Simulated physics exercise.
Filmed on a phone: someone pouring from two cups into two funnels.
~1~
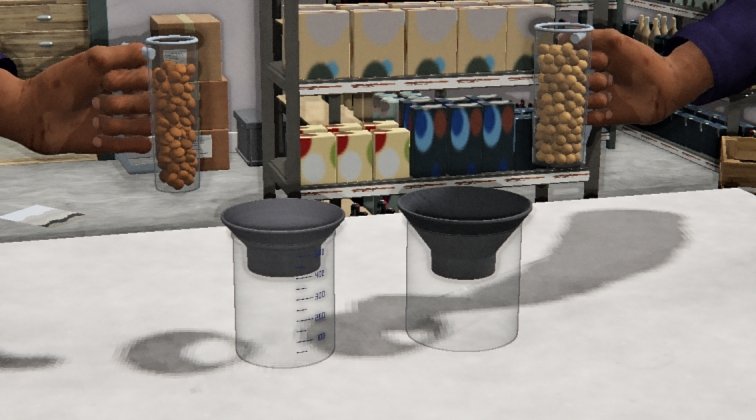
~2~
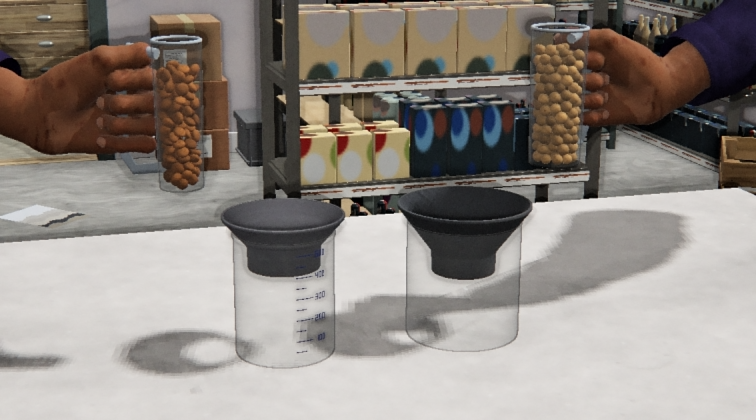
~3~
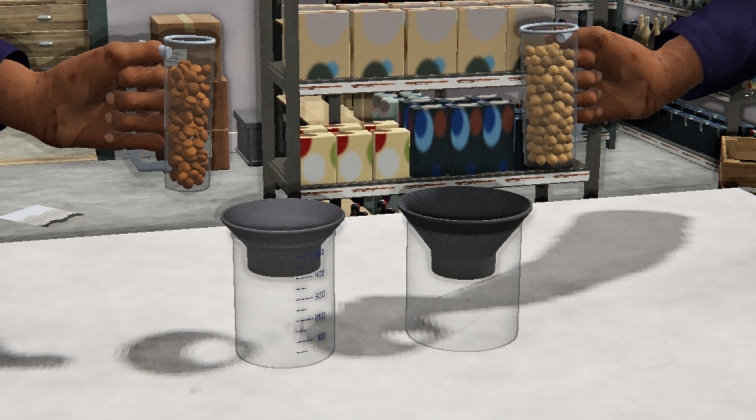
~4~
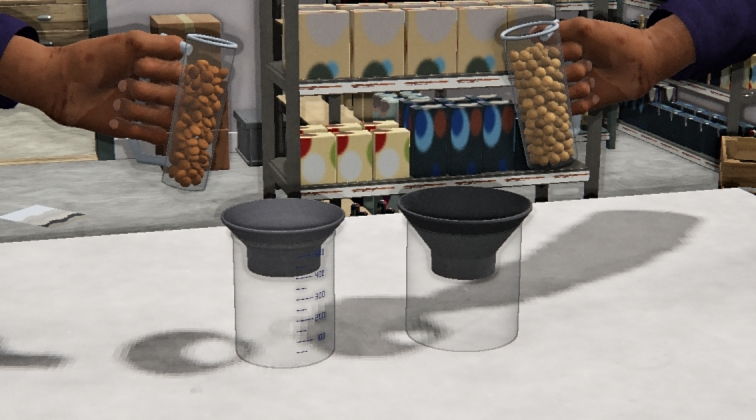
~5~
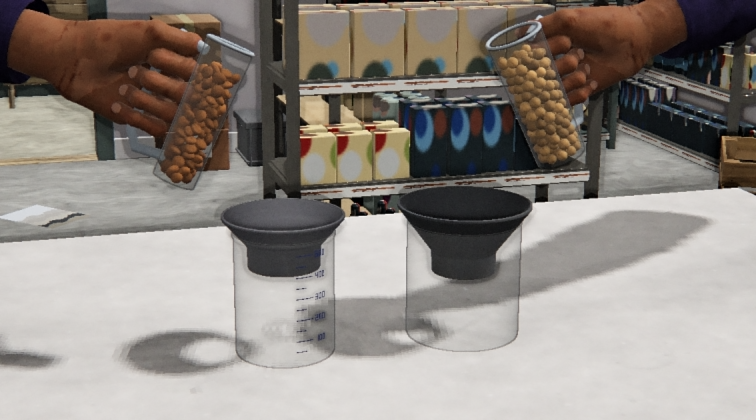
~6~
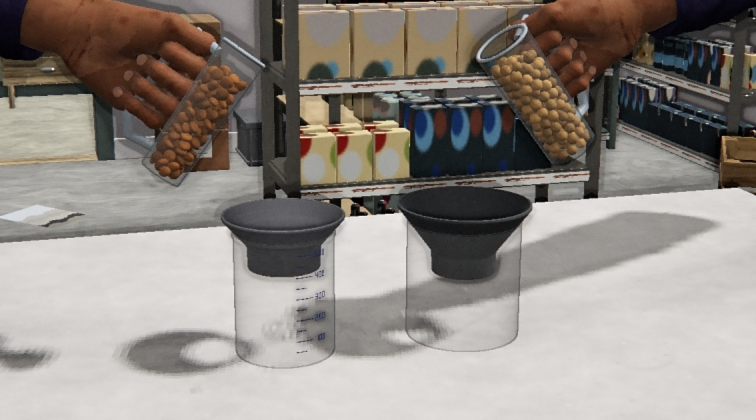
Two hands, one at each side, hold clear cups above a pale counter in a storeroom with stocked shelves and cardboard boxes, seen from a fixed view. The left cup holds reddish-brown pieces, the right one round tan beads, and below stand two clear containers topped with black funnels. The hands move the upright cups slightly inward, then tilt them steadily toward each other, the pieces staying inside.
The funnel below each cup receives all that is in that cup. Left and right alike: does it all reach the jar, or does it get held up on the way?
Left: Reaches the jar; right: Reaches the jar.
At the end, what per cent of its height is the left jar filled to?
It ends at about 20 per cent.
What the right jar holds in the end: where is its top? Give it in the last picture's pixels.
Looks like it tops out around (487, 306).
Then, 0.33 s after the last picture, left, all still in the cup; right, all still in the cup.
Then, 0.67 s after the last picture, left, all still in the cup; right, nearly all still in the cup, a stray few in or over the funnel.
Then, 1.09 s after the last picture, left, most still in the cup, a small part in or over the funnel, a small part down in the jar; right, about a third still in the cup, about a third in or over the funnel, about a third down in the jar.
At rest, left, all down in the jar; right, all down in the jar.
